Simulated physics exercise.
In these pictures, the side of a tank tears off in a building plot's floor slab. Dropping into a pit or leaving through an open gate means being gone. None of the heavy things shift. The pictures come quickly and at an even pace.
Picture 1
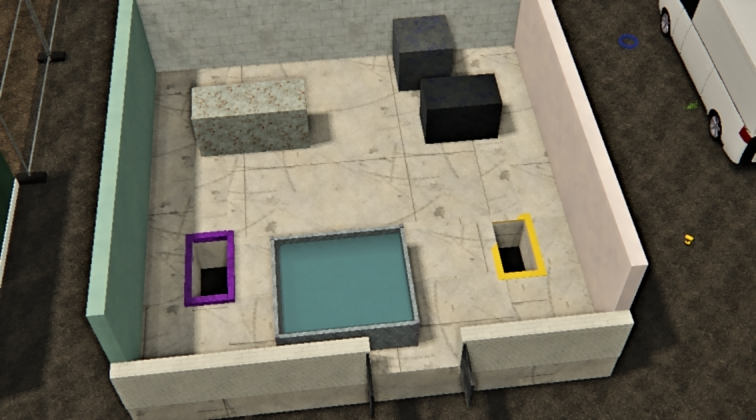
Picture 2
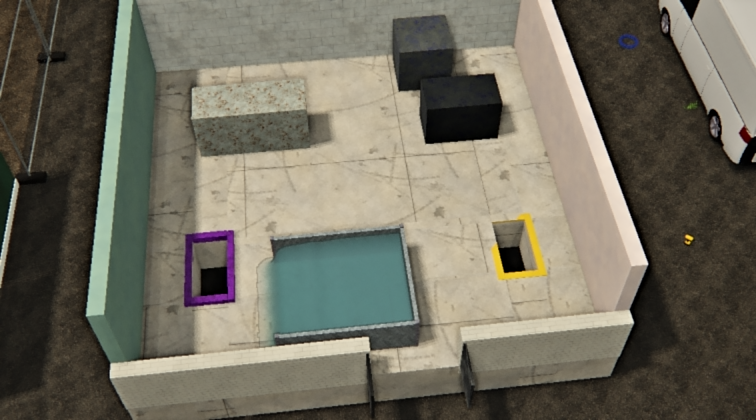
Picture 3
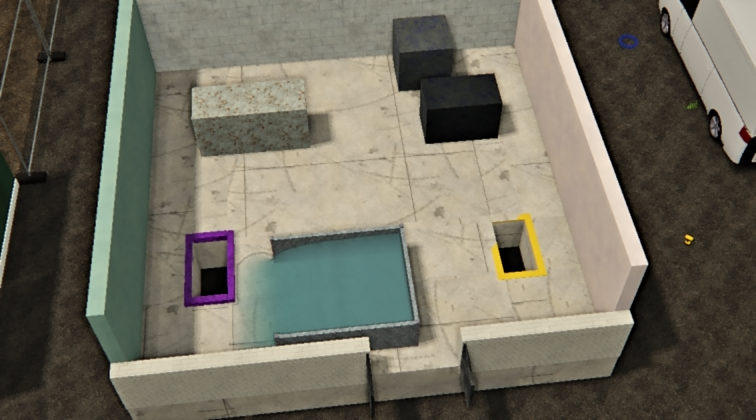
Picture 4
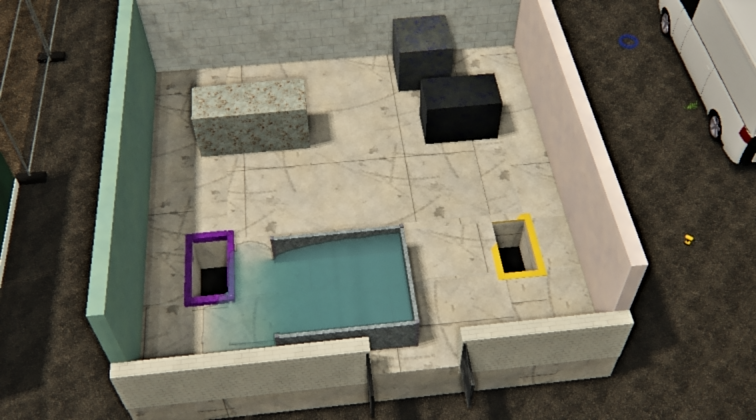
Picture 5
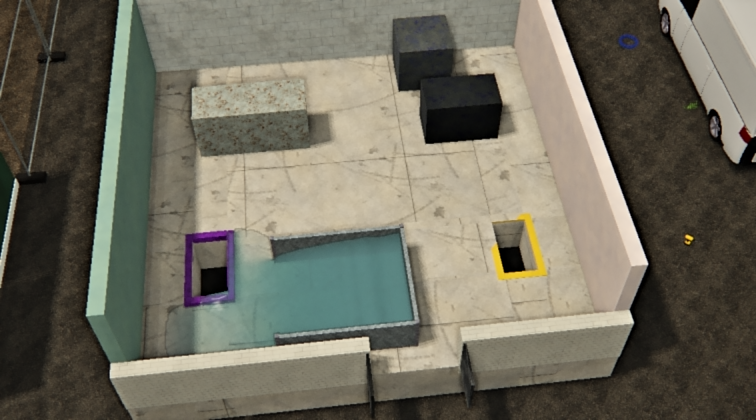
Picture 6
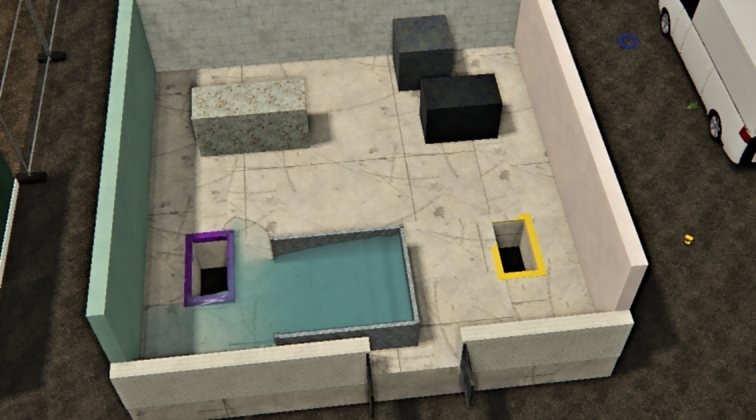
Water in a low, open tank sits still on a walled concrete floor, between a purple-edged pit and a yellow-edged one. The tank's left side gives way and water pours out leftward across the slab, reaching the purple-edged pit, then spreading thinly around it toward the green wall.
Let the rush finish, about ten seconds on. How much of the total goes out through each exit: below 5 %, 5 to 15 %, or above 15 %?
The gate drains a share short of five per cent. The yellow pit drains a share short of five per cent. The purple pit drains a share exceeding fifteen per cent.
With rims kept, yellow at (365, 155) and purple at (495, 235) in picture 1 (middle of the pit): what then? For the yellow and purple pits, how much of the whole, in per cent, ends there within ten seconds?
Per cent, approx.: Yellow 15, purple 0.
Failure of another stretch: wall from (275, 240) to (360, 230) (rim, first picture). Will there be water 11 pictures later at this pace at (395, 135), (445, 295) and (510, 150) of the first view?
Taking them in order, I'd say swamped, not reached and not reached.
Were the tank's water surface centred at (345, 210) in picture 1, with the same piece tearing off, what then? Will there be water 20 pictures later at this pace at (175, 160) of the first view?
Outcome noted: Waterlogged.
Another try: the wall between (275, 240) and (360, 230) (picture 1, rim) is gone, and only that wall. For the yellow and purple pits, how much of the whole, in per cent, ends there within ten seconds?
Yellow 4 %, purple 0 %.
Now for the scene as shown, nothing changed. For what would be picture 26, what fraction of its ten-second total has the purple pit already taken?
Estimate: Some 90 per cent.
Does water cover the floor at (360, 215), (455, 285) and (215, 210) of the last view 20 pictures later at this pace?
In that order, the three spots are high and dry, high and dry and soaked.
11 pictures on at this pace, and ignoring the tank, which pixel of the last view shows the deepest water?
I would choose the pixel (152, 372).
A moment on, water covers 15 % of the floor; the gate 0 %, the yellow pit 0 %, the purple pit 7 %.
Next, water covers 20 % of the floor; the gate 0 %, the yellow pit 0 %, the purple pit 12 %.
Then, water covers 30 % of the floor; the gate 0 %, the yellow pit 0 %, the purple pit 17 %.
Later, water covers 55 % of the floor; the gate 2 %, the yellow pit 0 %, the purple pit 19 %.
In the end, water covers 80 % of the floor; the gate 3 %, the yellow pit 2 %, the purple pit 19 %.
